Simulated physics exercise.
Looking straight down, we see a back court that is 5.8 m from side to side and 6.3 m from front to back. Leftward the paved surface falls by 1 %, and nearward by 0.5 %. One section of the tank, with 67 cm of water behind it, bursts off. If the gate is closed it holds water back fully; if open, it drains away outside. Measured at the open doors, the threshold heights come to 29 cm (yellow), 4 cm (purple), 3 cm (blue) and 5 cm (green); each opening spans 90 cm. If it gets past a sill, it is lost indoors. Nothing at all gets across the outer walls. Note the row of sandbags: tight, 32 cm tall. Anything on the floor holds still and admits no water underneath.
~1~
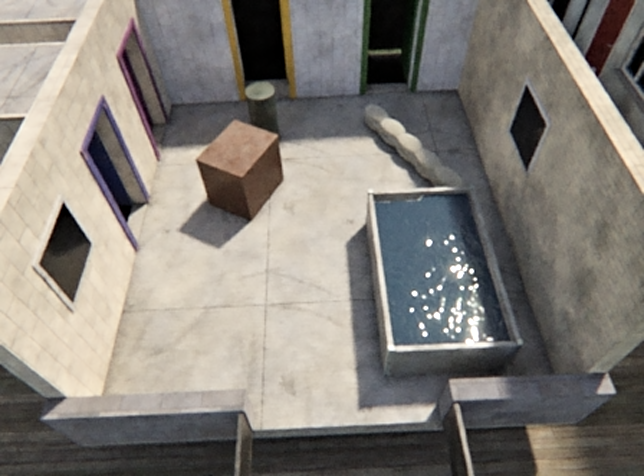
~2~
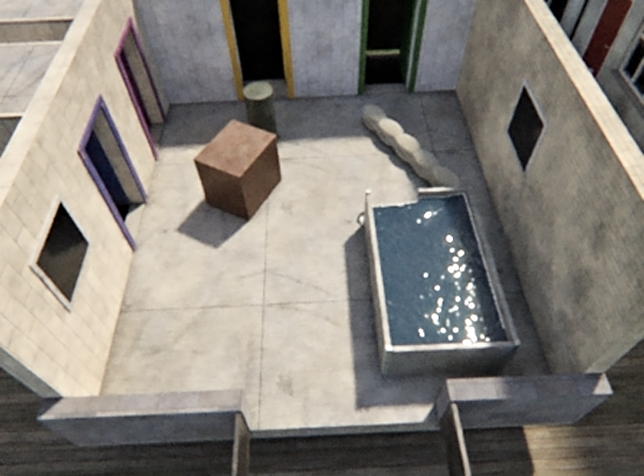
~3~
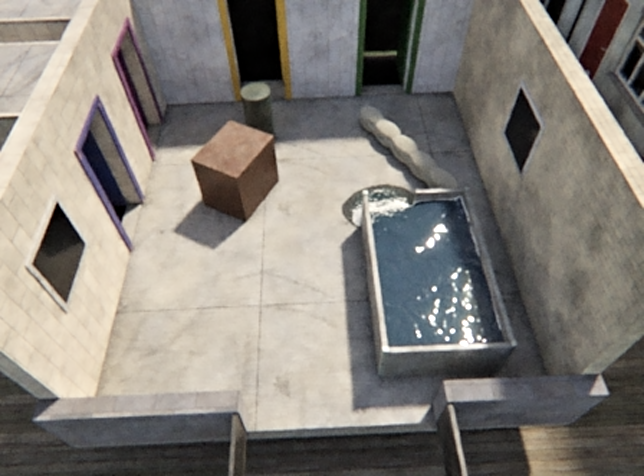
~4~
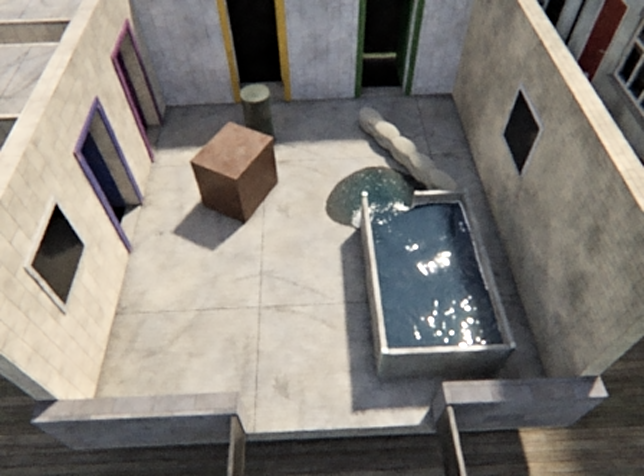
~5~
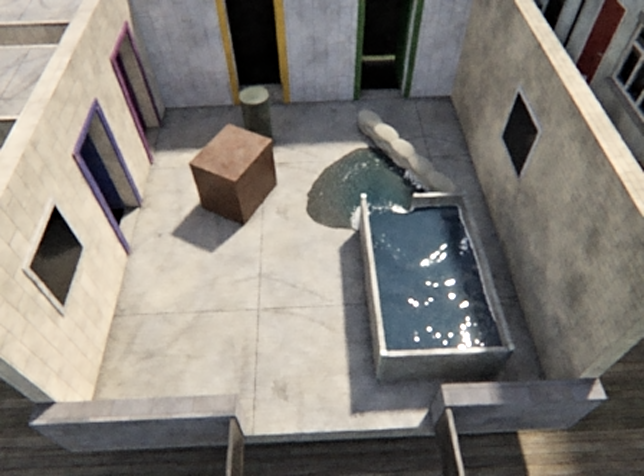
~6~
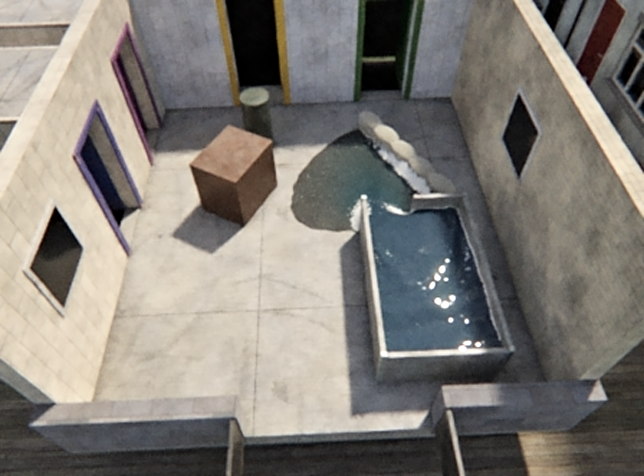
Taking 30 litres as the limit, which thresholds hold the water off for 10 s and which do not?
In the end watch the yellow door: It will not outstrip the limit. Watch the purple door: It will outstrip the limit. Watch the blue door: It will not outstrip the limit. Watch the green door: It will not outstrip the limit.
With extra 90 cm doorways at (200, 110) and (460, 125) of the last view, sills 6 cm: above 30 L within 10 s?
The first doorway goes beyond and the second stays inside.
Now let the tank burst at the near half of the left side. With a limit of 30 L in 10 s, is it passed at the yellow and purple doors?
Here's how it goes: Yellow falls short, purple exceeds it.
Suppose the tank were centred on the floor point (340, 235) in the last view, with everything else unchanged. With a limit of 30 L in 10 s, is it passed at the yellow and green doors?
Measured against the limit, the yellow door stays within it and the green door goes beyond it.
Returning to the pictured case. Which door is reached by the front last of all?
It's the blue door.
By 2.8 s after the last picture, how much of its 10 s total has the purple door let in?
About 15 per cent.
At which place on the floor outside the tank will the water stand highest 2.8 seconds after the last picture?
About (165, 114).
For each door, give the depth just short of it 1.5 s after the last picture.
Depths in cm: Yellow 26, purple 0, blue 0, green 4.
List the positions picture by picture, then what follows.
In the first picture, the tank at (435, 262) is whole and still, 67 cm deep.
In the second picture, water pours out on the tank's far side and has run 0.5 m, to (363, 216); typically 9 cm deep outside, 67 cm at the tank's back.
In the third picture, water pours out on the tank's far side and has run 0.8 m, to (393, 189); typically 10 cm deep outside, 67 cm at the tank's back.
In the fourth picture, water pours out on the tank's far side and has run 1.3 m, to (365, 172); typically 6 cm deep outside, 67 cm at the tank's back.
In the fifth picture, the front is at (364, 151), 1.9 m from the gap on the tank's far side; 2.6 m2 of floor is under water; 67 cm left at the back of the tank.
In the sixth picture, water pours out on the tank's far side and has run 2.4 m, to (361, 133); typically 5 cm deep outside, 67 cm at the tank's back.
Then, 0.7 s after the last picture water covers 20 % of the floor and is deepest (32 cm) near (377, 221); yellow door not reached, purple door not reached, blue door not reached, green door not reached.
Then, 1.5 s after the last picture water covers 30 % of the floor and is deepest (31 cm) near (281, 115); yellow door 26 cm at the sill, 0 L in, purple door not reached, blue door not reached, green door 4 cm at the sill, 0 L in.
Then, 2.8 s after the last picture water covers 40 % of the floor and is deepest (29 cm) near (165, 114); yellow door 21 cm at the sill, 0 L in, purple door 21 cm at the sill, 59 L in, blue door not reached, green door 5 cm at the sill, 0 L in.
Then, 5.3 s after the last picture water covers 70 % of the floor and is deepest (18 cm) near (163, 120); yellow door 15 cm at the sill, 1 L in, purple door 16 cm at the sill, 261 L in, blue door 5 cm at the sill, 3 L in, green door 4 cm at the sill, 1 L in.
Then, 9.3 s after the last picture water covers 85 % of the floor and is deepest (12 cm) near (87, 424); yellow door 8 cm at the sill, 1 L in, purple door 11 cm at the sill, 433 L in, blue door 5 cm at the sill, 13 L in, green door 3 cm at the sill, 1 L in.
